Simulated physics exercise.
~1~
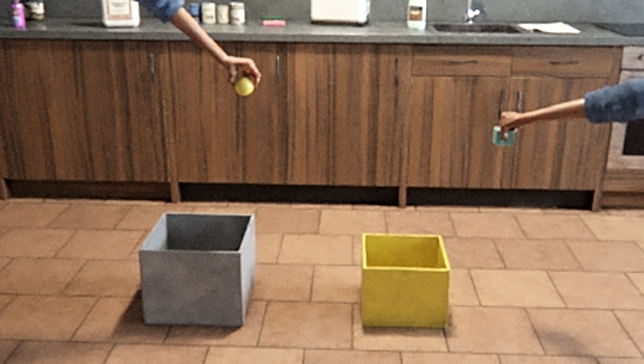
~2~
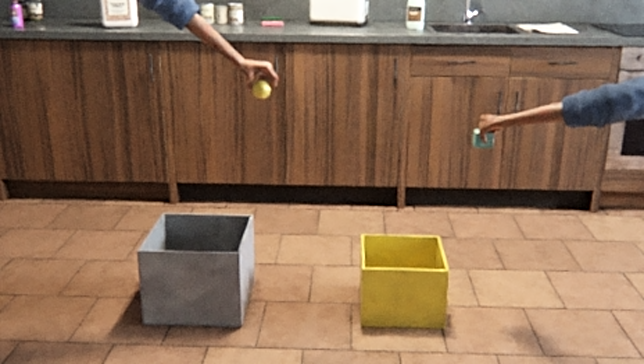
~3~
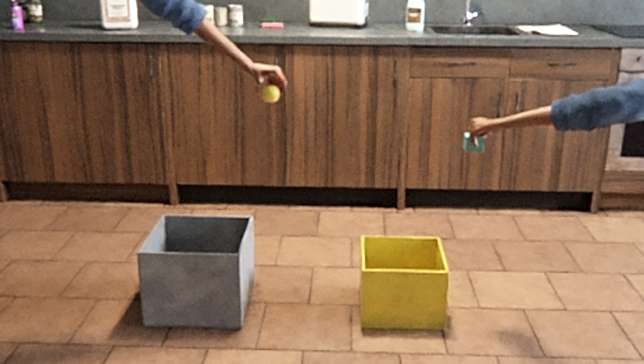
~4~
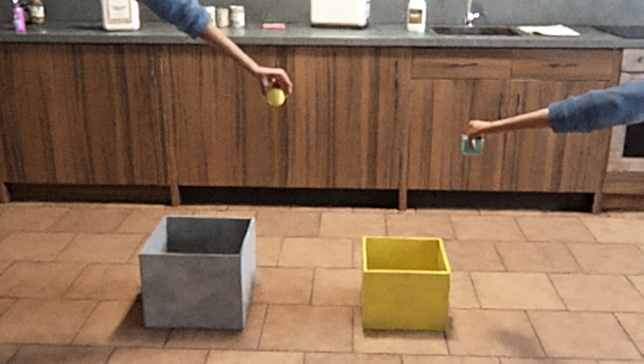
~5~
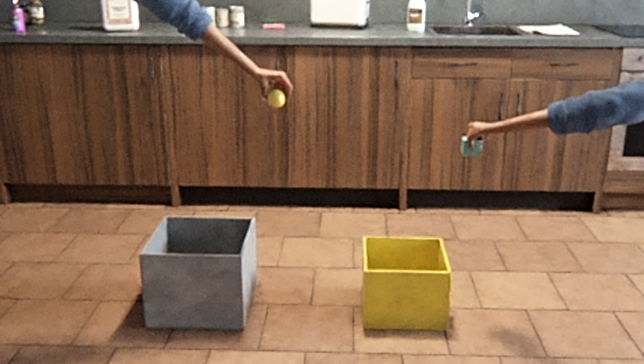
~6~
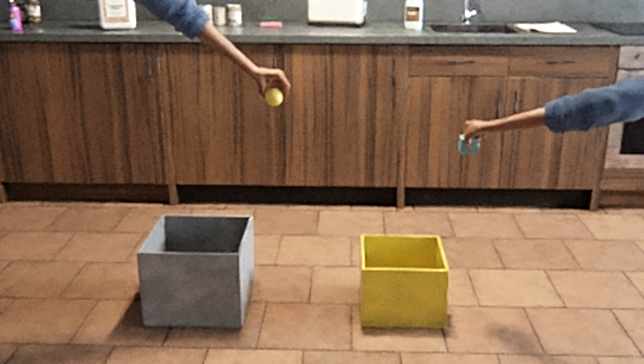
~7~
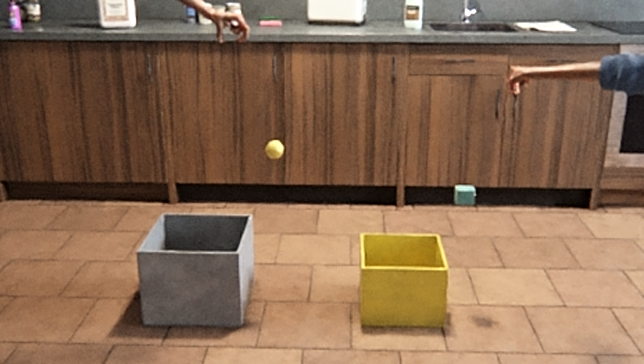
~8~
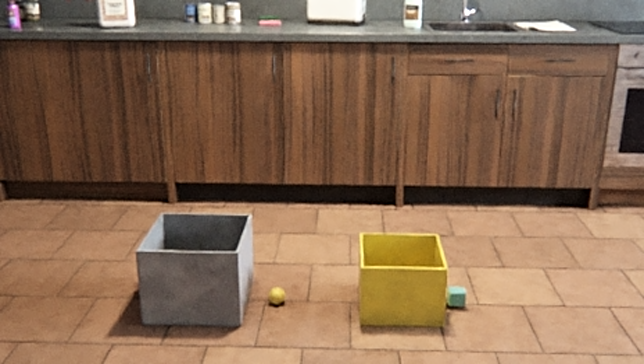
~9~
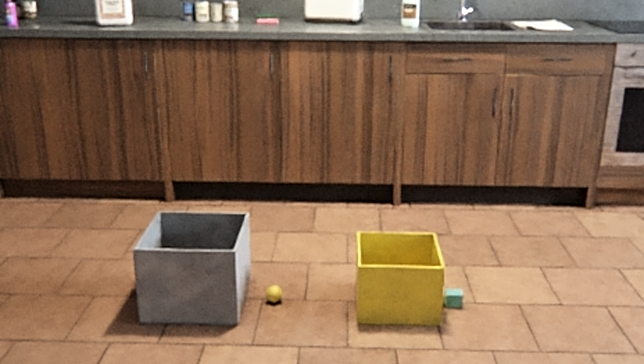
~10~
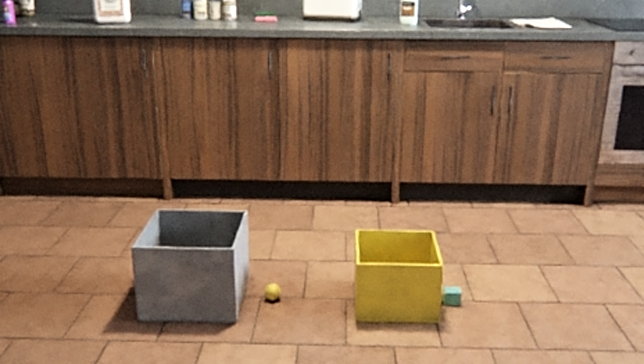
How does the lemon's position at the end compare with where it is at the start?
At the start the lemon is held up in a hand in front of the cabinets, and at the end it rests on the tiled floor between the gray and yellow crates, slightly farther right.
